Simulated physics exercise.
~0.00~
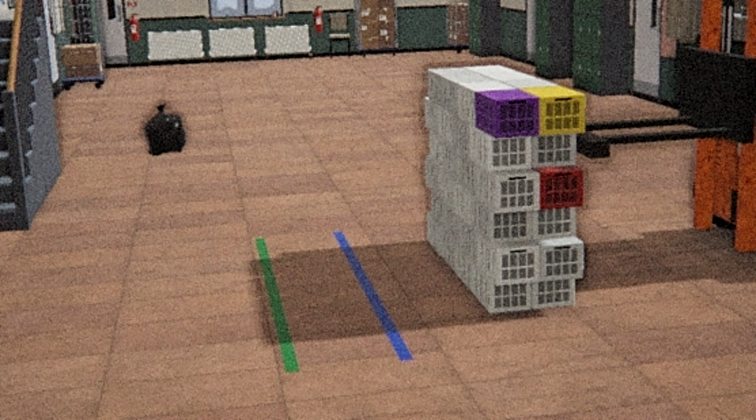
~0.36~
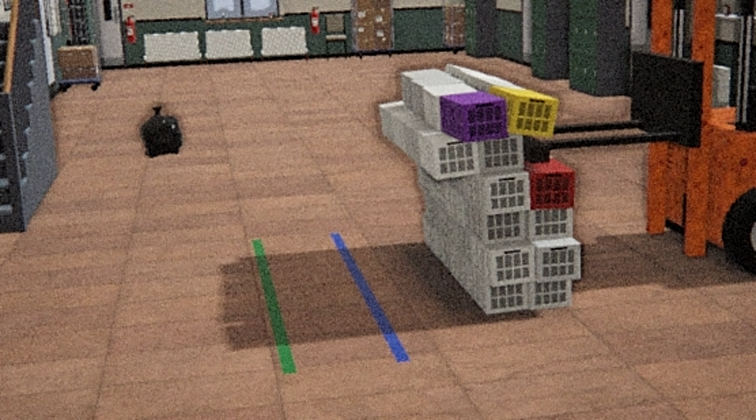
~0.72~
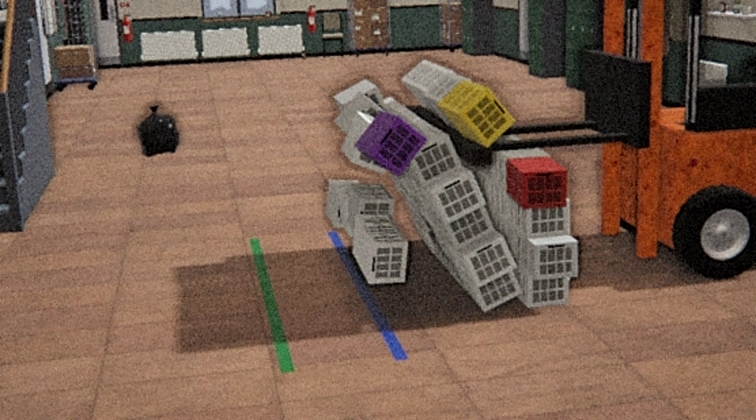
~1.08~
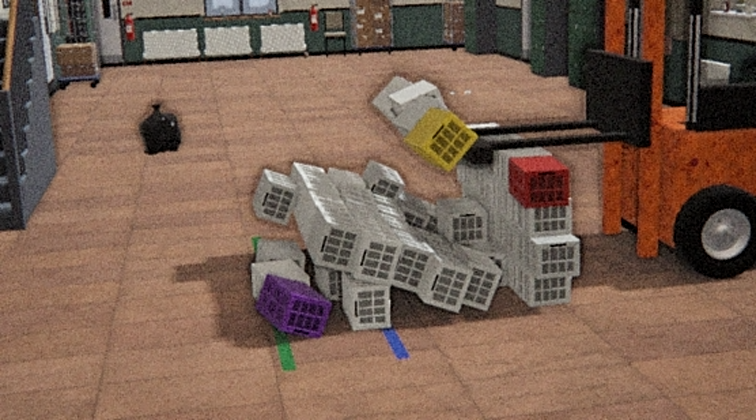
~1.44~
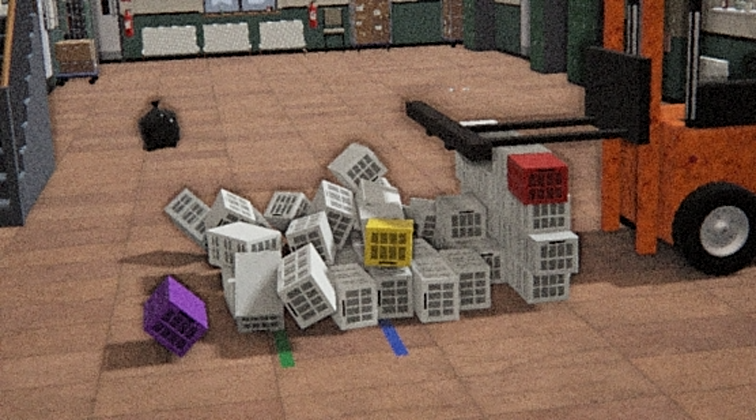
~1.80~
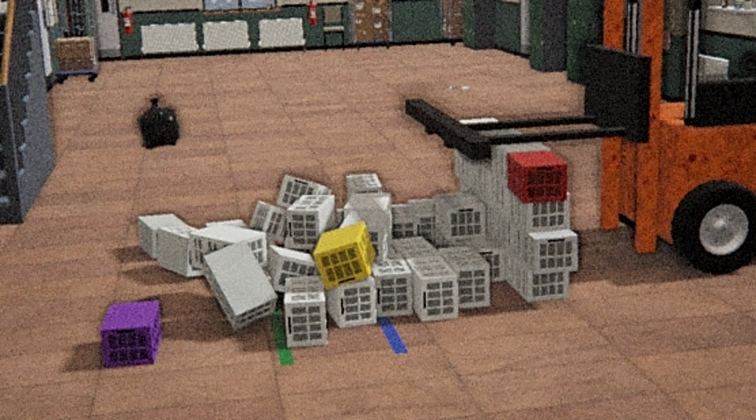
A forklift pushed its beam into the upper part of a tall stack of pale crates, toppling many leftward over the blue and green lines. The purple crate landed farthest left, the yellow one settled on the heap, and the red one stayed on the standing part.
